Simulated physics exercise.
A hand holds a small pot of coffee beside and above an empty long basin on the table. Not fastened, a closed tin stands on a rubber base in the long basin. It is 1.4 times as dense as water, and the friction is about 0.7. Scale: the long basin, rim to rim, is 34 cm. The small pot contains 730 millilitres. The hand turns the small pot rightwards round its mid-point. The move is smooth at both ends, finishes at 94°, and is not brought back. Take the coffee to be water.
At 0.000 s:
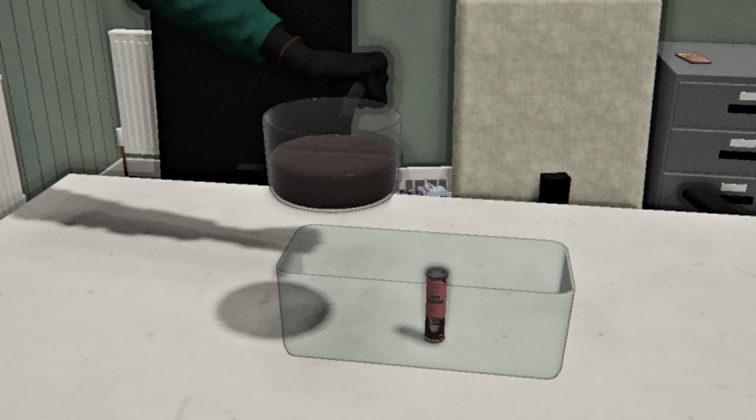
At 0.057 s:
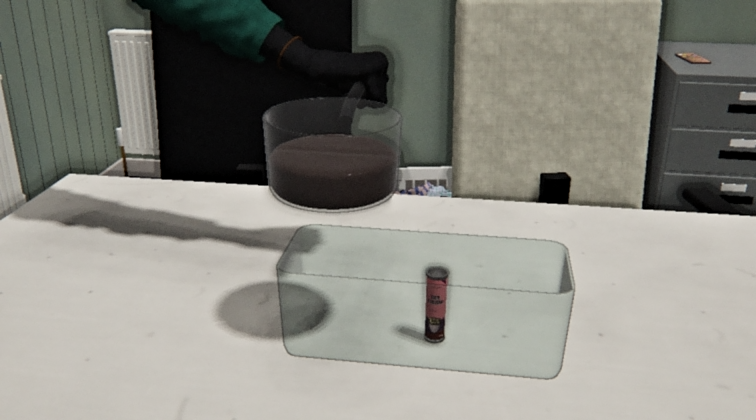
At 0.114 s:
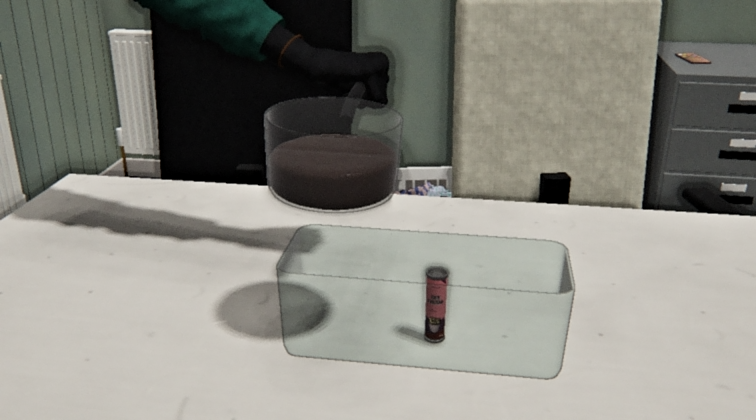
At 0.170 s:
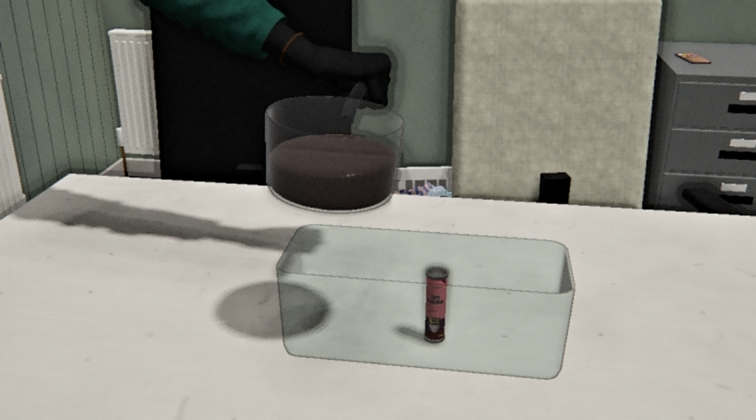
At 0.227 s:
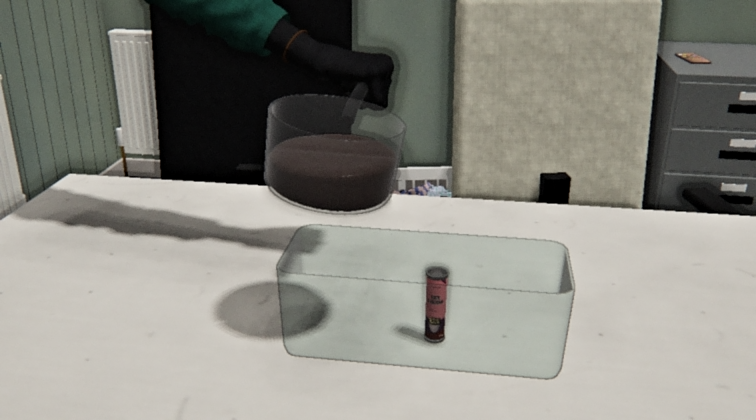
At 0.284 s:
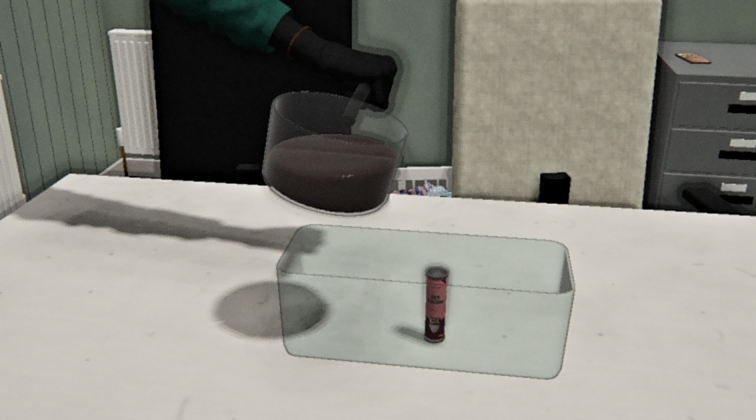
A dark-gloved hand in a green sleeve holds a clear round pot of dark brown liquid above a white table, seen from the front and slightly above, in a room with green walls. Below it, a small red and black tin stands upright inside a long, clear, pale-green basin. The pot slowly tilts a little to the right, while the tin, basin and camera stay still.
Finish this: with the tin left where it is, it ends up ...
It ends up knocked over.
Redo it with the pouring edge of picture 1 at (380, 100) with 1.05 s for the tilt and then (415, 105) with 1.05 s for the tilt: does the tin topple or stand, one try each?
In the first try it comes down; in the second it remains standing.
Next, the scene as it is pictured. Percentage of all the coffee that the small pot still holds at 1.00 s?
Near 30 percent, more or less.
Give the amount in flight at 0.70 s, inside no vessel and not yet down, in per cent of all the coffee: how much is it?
Some 16 per cent, I reckon.
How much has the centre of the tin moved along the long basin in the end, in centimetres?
Some 6.0 cm.
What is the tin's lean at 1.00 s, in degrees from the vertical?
I'd put it at close to 0 degrees off upright.
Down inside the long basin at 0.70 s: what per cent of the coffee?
About 1%.
Then, 0.70 s in, the tilt is 61° and 83 per cent is still to pour; the tin stands where it began.
Then, 1.00 s in, the tilt is 89° and 30 per cent is still to pour; the tin stands where it began.
Then, 1.32 s in, the tilt is 94° and 7 per cent is still to pour; the tin leans 23°.
Then, 1.67 s in, the tilt is 94° and 2 per cent is still to pour; the tin lies on its side.
Finally, the tin lies on its side.
